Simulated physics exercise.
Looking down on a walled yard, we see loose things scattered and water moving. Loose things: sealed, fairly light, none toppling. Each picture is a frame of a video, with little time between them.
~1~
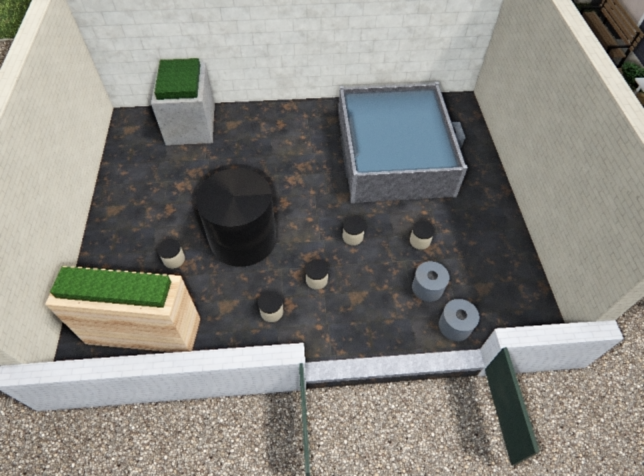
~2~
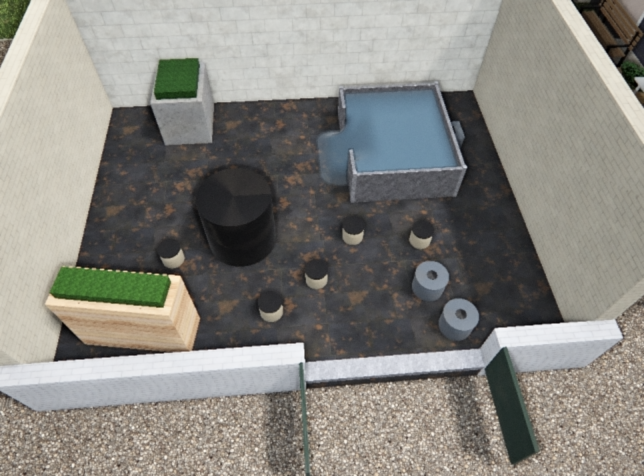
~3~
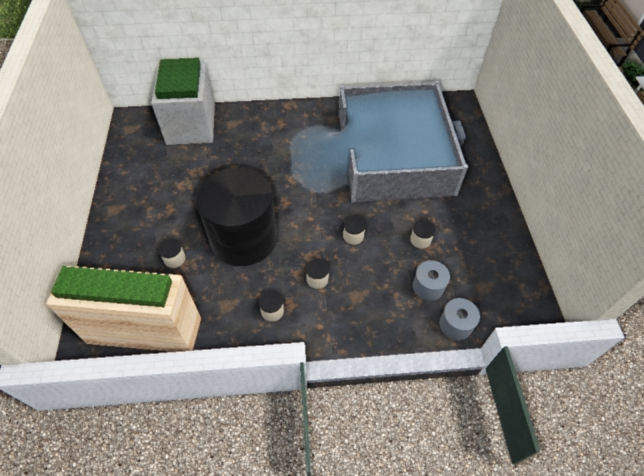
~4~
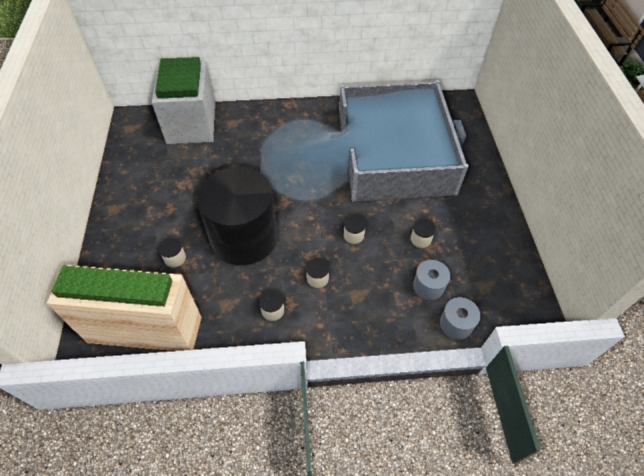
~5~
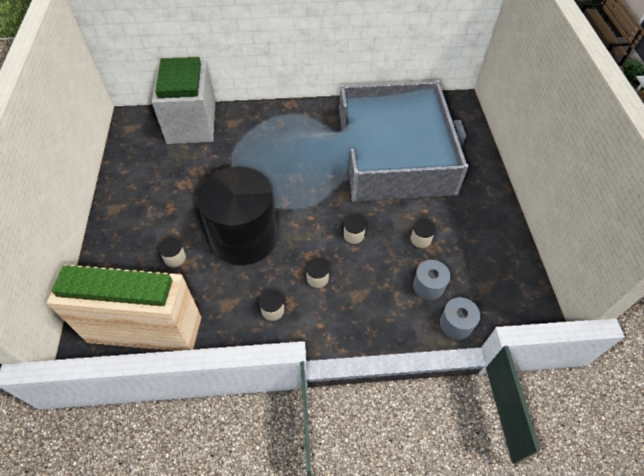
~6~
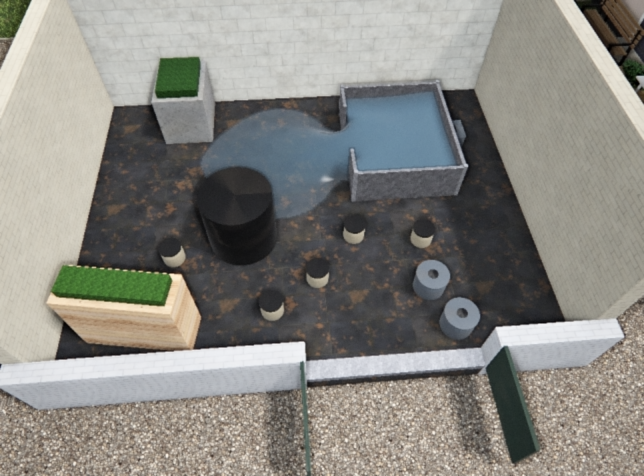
Inside a walled yard, water poured through a gap in the left side of a raised pool and spread leftward across the dark floor behind a black barrel, while the scattered objects stayed put.
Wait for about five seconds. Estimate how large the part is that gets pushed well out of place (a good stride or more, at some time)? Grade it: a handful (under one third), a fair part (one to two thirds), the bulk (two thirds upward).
A handful.
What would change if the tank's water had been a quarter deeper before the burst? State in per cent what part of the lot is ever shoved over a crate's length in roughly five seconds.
Something like 0 in a hundred of them.
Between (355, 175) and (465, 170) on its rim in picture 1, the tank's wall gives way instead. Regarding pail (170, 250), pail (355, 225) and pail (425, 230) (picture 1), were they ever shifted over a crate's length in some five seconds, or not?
Taking them in order, less than that, displaced that much, displaced that much.
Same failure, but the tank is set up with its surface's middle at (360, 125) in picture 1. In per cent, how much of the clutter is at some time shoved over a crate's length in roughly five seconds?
I'd put it close to 0 percent.
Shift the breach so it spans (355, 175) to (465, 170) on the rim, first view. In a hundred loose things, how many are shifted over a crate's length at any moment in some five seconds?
That works out to about 90 per cent of them.
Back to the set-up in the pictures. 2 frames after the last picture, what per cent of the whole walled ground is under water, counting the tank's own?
30 per cent, roughly.
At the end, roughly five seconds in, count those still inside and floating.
0 in all.
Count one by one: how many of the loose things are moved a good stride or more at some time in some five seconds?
Count: 0.
A moment on, 0 of 8 are well off their spots; 0 afloat.
Next, 0 of 8 are well off their spots; 0 afloat.
Later, 0 of 8 are well off their spots; 0 afloat.
In the end, 0 of 8 are well off their spots, and 0 have been at some point; 0 afloat.
